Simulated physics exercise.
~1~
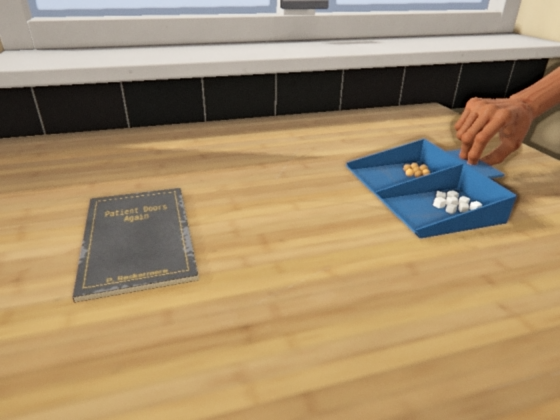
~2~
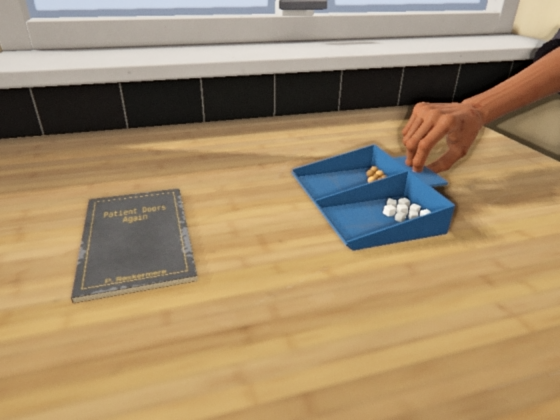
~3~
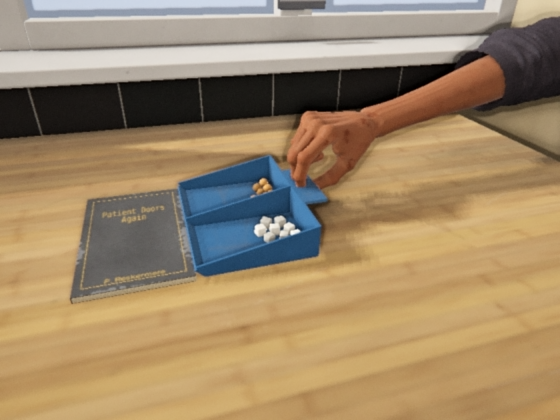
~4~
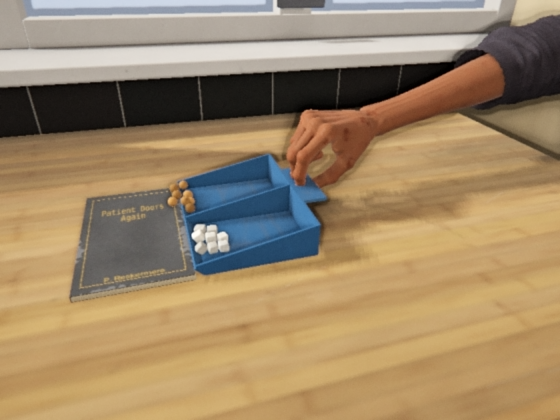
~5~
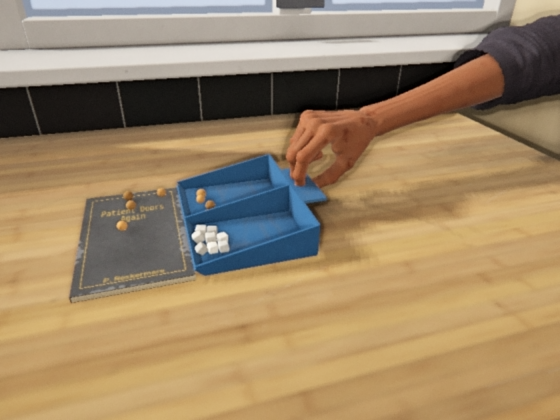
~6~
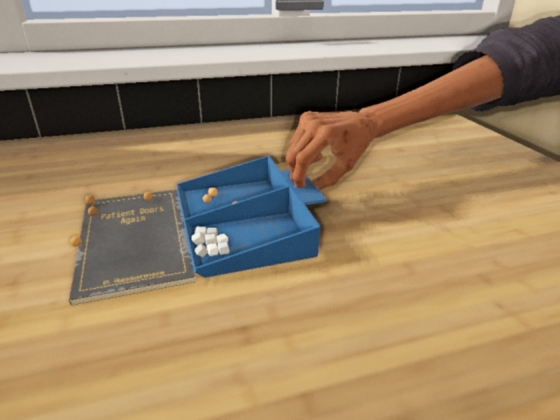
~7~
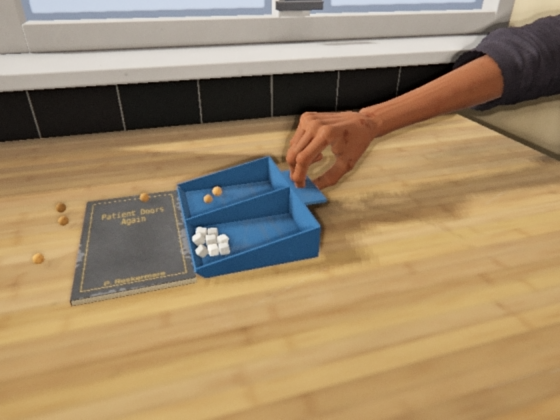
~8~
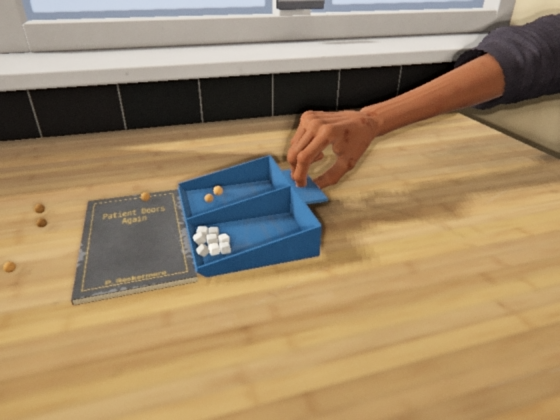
A blue divided tray holding small white pieces and round orange-brown ones is pushed left along a wooden counter by a hand until it stops against a thin dark book; the white pieces slide forward but stay inside, while some brown ones spill over the book and roll left.
